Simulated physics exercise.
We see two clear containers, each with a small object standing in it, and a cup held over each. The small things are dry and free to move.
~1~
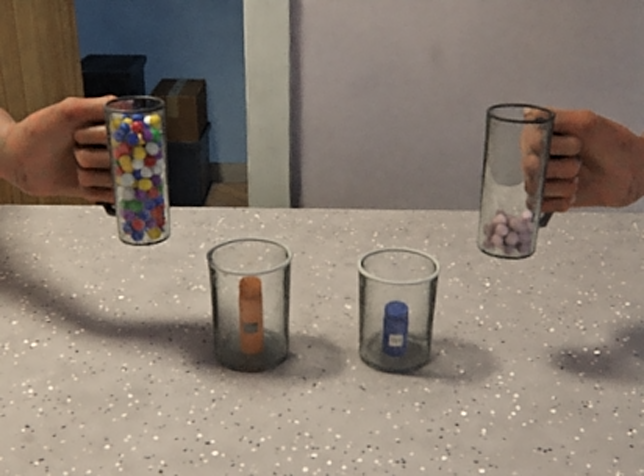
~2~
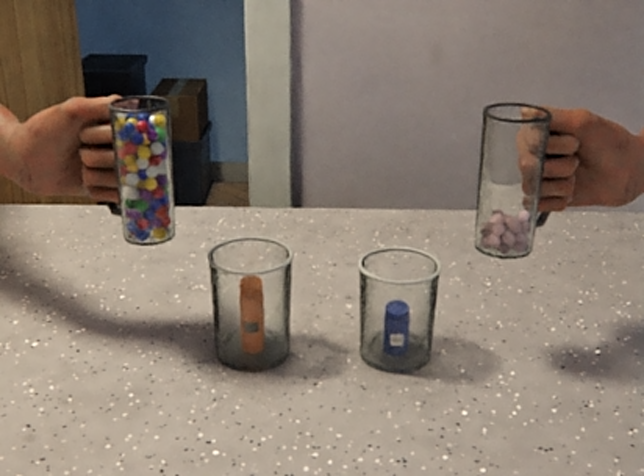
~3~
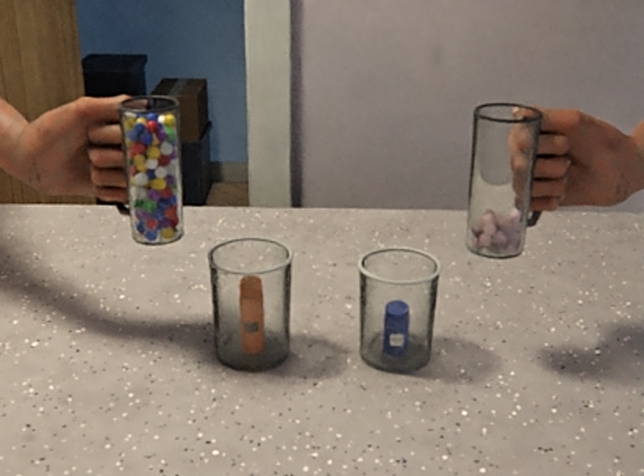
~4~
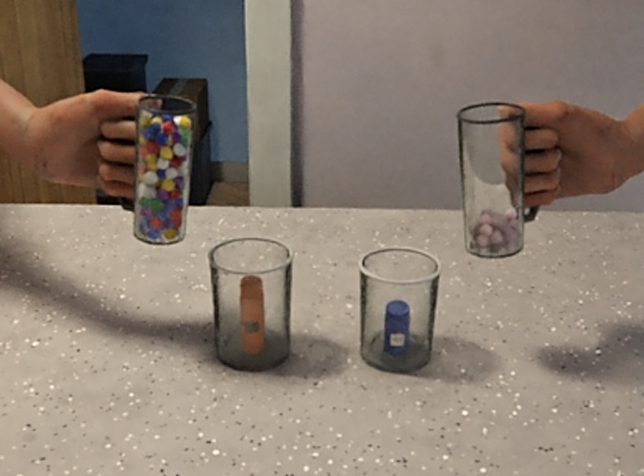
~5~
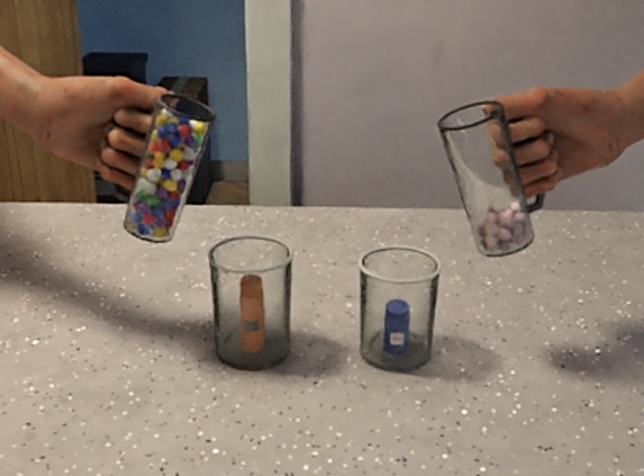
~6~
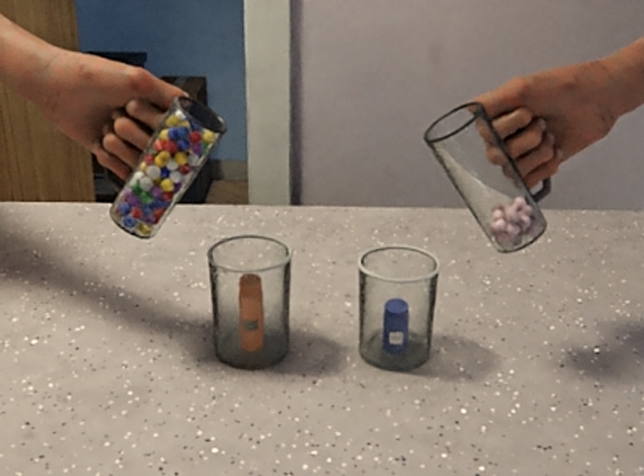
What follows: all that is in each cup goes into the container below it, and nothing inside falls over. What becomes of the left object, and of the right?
Left thing still sticks out, right thing still sticks out.
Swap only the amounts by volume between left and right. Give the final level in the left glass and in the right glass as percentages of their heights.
Some 20 per cent left and 70 right.
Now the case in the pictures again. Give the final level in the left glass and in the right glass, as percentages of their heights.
Some 55 per cent left and 25 right.
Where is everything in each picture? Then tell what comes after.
In the first frame, small canister in the left glass at (251, 317), reaching well over half way up; left cup at (140, 172), nearly full of round plastic beads; small canister in the right glass at (395, 330), reaching about half way up; right cup at (513, 182), a quarter full of sugar pearls.
In the second frame, left cup at (145, 172), upright; right cup at (510, 182), upright.
In the third frame, left cup at (154, 172), upright; right cup at (501, 182), upright.
In the fourth frame, left cup at (163, 172), tipped 7°; right cup at (493, 182), tipped 7°.
In the fifth frame, left cup at (167, 170), tipped 20°; right cup at (489, 181), tipped 20°.
In the sixth frame, small canister in the left glass at (251, 315); left cup at (166, 170), tipped 33°; small canister in the right glass at (396, 328); right cup at (488, 180), tipped 33°.
Then, 0.33 s past the last view, left glass empty, all of its cupful still in the cup; right glass empty, all of its cupful still in the cup.
Then, 0.68 s past the last view, left glass nearly empty, most of its cupful still in the cup; right glass empty, all of its cupful still in the cup.
Then, 1.10 s past the last view, left glass half full, none of its cupful still in the cup; right glass nearly empty, none of its cupful still in the cup.
Finally, left glass half full (surface near (251, 296)), nothing beside it; right glass a quarter full (surface near (396, 328)), nothing beside it; the left thing is still showing; the right thing is still showing.
